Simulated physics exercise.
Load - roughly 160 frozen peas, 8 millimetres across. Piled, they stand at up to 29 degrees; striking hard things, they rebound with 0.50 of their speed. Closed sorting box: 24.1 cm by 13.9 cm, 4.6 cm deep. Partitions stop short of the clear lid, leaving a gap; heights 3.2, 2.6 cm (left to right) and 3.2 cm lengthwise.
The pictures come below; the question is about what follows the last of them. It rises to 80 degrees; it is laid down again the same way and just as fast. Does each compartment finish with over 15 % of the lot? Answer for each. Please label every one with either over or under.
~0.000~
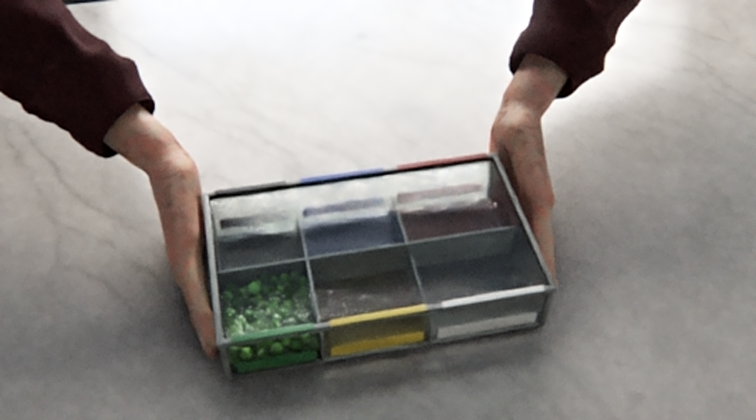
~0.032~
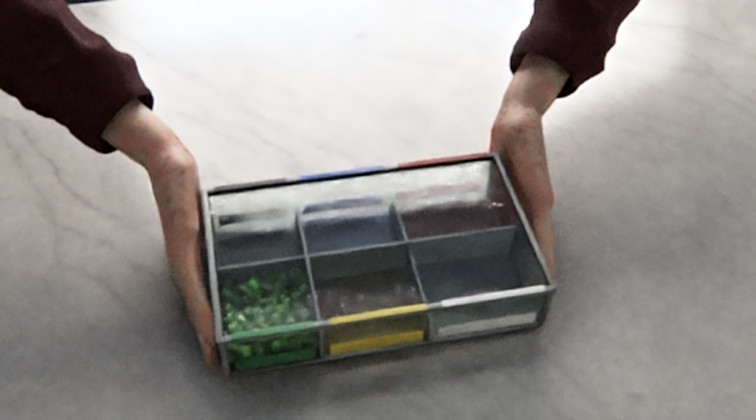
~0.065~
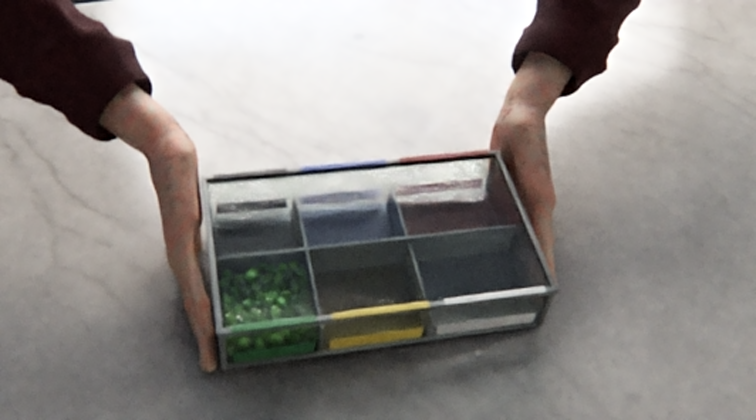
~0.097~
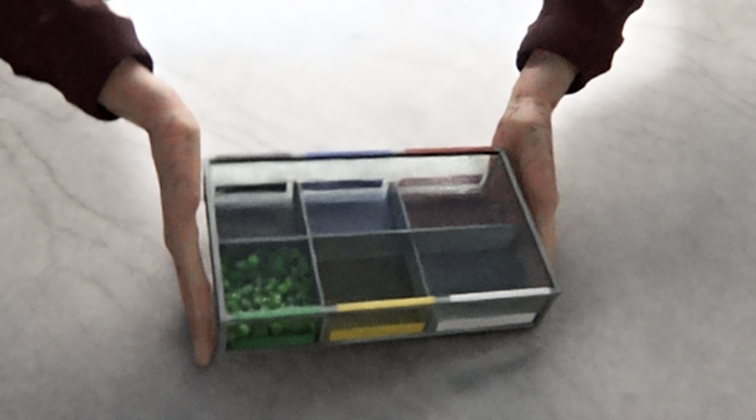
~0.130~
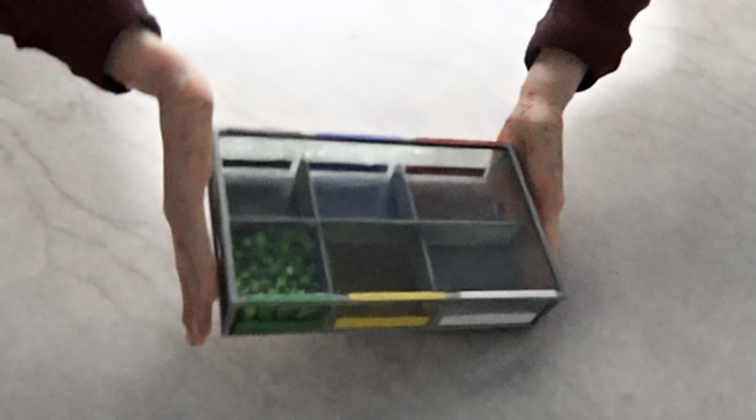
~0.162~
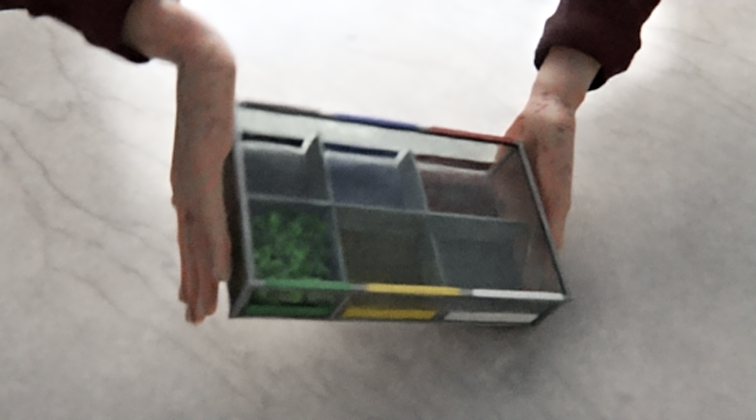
Labels - red: Under; blue: Under; green: Over; yellow: Under; white: Under; black: Under.
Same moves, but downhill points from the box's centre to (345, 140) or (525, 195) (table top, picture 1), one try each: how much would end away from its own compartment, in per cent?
Estimate: Some 10 % and some 10 % respectively.
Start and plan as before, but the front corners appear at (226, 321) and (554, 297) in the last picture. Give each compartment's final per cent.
Red 0, blue 0, green 85, yellow 10, white 5, black 0.
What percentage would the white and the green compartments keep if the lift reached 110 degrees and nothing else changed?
You'd see white with 5 % and green with 90 %.
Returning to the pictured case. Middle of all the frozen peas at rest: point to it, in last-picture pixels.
I'd put it at about (278, 329).
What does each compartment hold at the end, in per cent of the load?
Final shares in percent: Red 0, blue 0, green 90, yellow 5, white 5, black 0.
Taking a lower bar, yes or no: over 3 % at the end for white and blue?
With white that holds, while with blue that fails.
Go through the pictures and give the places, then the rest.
In the first picture, box tilt 0 degrees, front corners at (223, 341) and (550, 287); green 100 %.
In the second picture, box tilt 1 degrees, front corners at (222, 339) and (550, 287).
In the third picture, box tilt 4 degrees, front corners at (223, 331) and (551, 288), lowest corner right front.
In the fourth picture, box tilt 9 degrees, front corners at (226, 318) and (554, 290), lowest corner right front.
In the fifth picture, box tilt 16 degrees, front corners at (236, 299) and (560, 293), lowest corner right front.
In the sixth picture, box tilt 24 degrees, front corners at (254, 282) and (566, 297), lowest corner right front; green 100 %. Its pace works out near 235 degrees a second.
After 0.50 s, tilt 78 degrees; green 95 %, yellow 5 %.
After 0.73 s, tilt 31 degrees; green 90 %, yellow 5 %, white 5 %.
After 1.07 s, tilt 0 degrees; green 90 %, yellow 5 %, white 5 %.
By 1.5 s all is still; red 0 %, blue 0 %, green 90 %, yellow 5 %, white 5 %, black 0 %.
